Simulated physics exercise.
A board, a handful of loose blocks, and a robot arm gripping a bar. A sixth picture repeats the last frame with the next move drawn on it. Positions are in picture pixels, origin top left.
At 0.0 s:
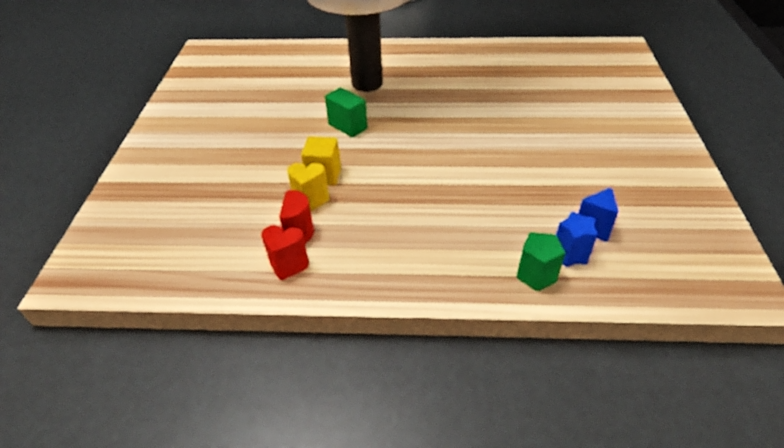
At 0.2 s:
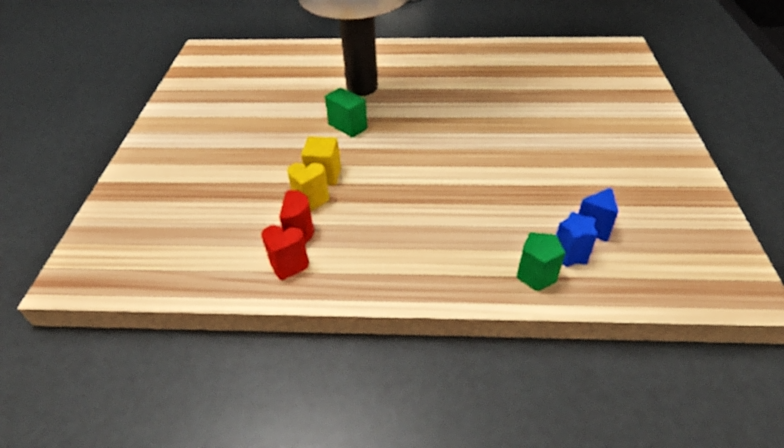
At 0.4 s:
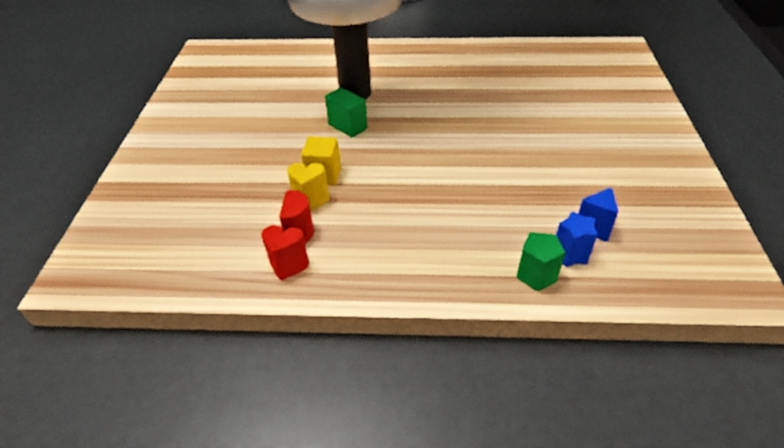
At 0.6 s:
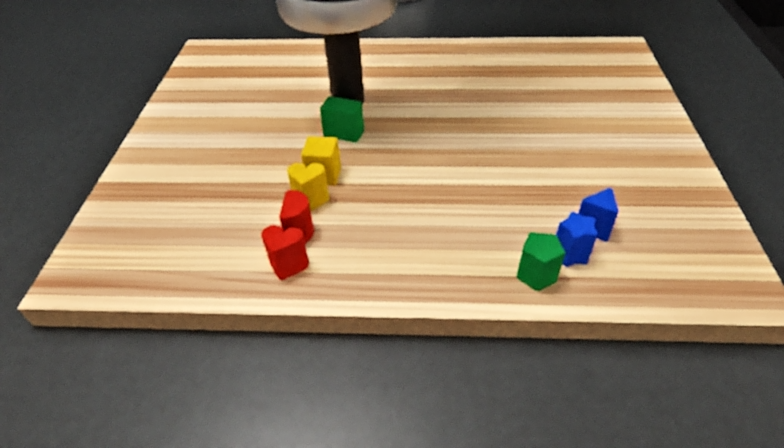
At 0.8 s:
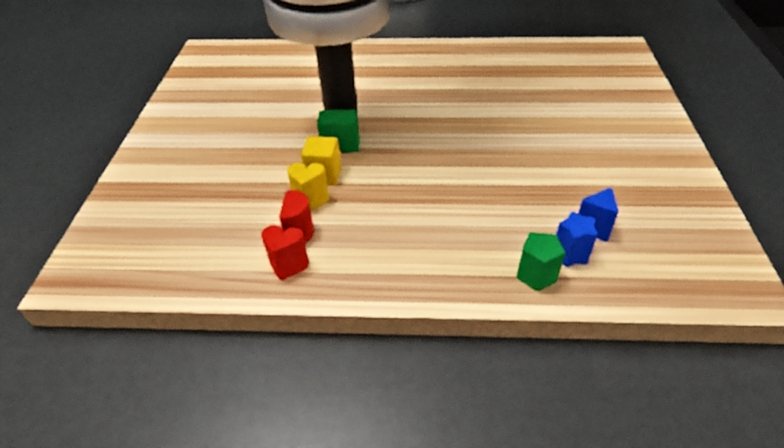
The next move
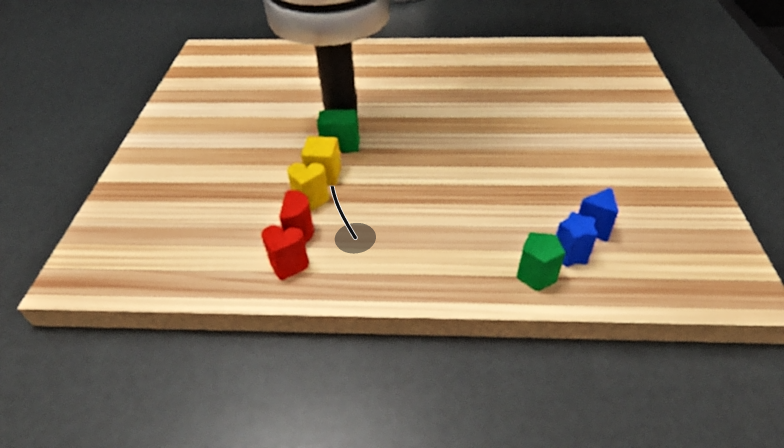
On a striped wooden board, a robot arm's dark bar pushes a green block toward a yellow block.
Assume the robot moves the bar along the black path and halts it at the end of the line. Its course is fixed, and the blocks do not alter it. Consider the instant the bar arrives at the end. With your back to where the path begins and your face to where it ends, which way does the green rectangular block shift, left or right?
To the right.
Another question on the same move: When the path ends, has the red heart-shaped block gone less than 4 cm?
Yes, it checks out.
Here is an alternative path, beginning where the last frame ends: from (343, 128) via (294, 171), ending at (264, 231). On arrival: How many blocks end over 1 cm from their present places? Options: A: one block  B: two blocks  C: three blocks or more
I'll go with C - three blocks or more.
The drawn path runs from (343, 128) by way of (332, 161) and (335, 198) to (355, 238).
The first path, step by step. One third of the way, bar (330, 147); red heart-shaped block (276, 244), turned 20° anticlockwise; red D-shaped block (283, 218); yellow heart-shaped block (292, 191); yellow square block (306, 170); green rectangular block (323, 152).
Two thirds of the way, bar (333, 184); red heart-shaped block (273, 260), turned 45° anticlockwise; red D-shaped block (254, 240), turned 75° anticlockwise; yellow heart-shaped block (251, 217), turned 40° clockwise; yellow square block (281, 203), turned 40° clockwise; green rectangular block (314, 192), turned 45° clockwise.
At the end, bar (354, 223); red heart-shaped block (273, 260), turned 45° anticlockwise; red D-shaped block (250, 244), turned 95° anticlockwise; yellow heart-shaped block (241, 220), turned 60° clockwise; yellow square block (276, 214), turned 70° clockwise; green rectangular block (311, 217), turned 75° clockwise.
